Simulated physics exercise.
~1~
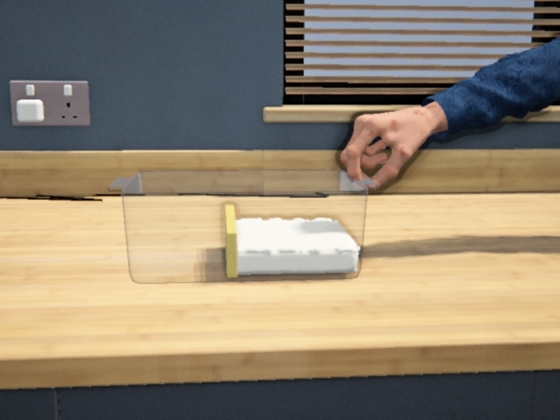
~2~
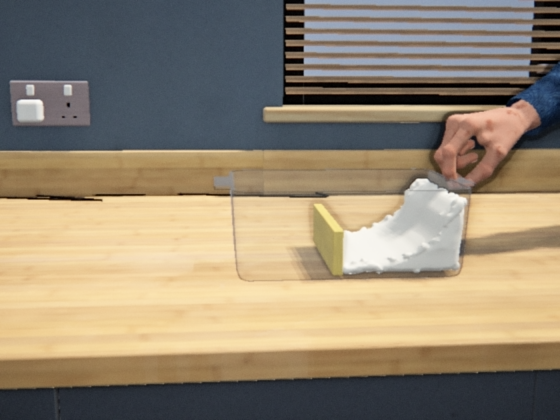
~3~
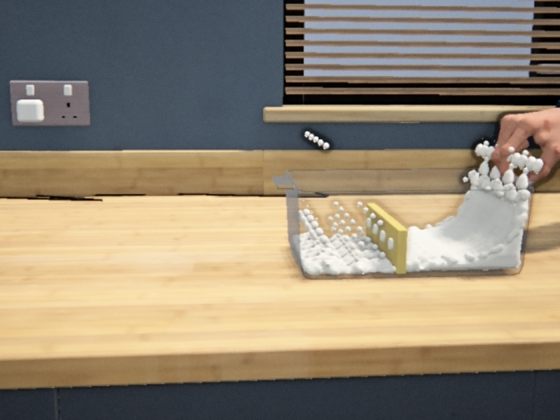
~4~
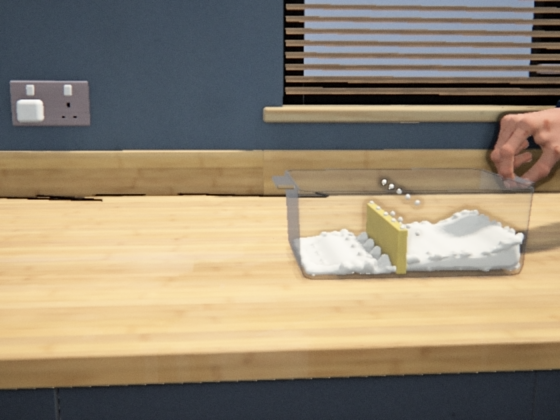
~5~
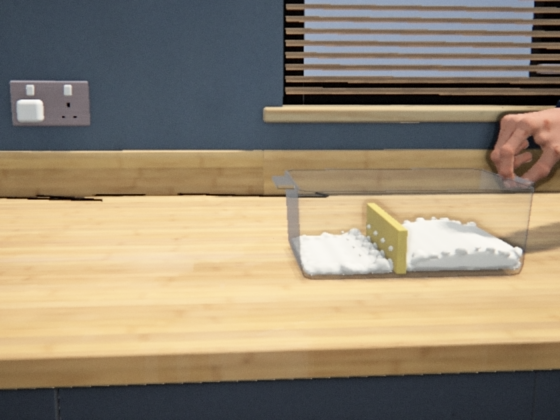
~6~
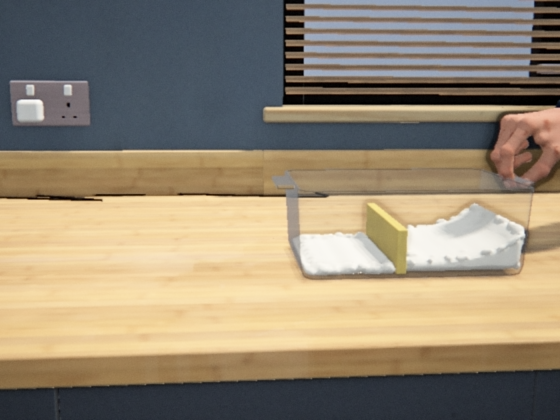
Clear divided box of white liquid sliding right under a hand's pull, liquid surging, splashing and ending on both sides of the divider.
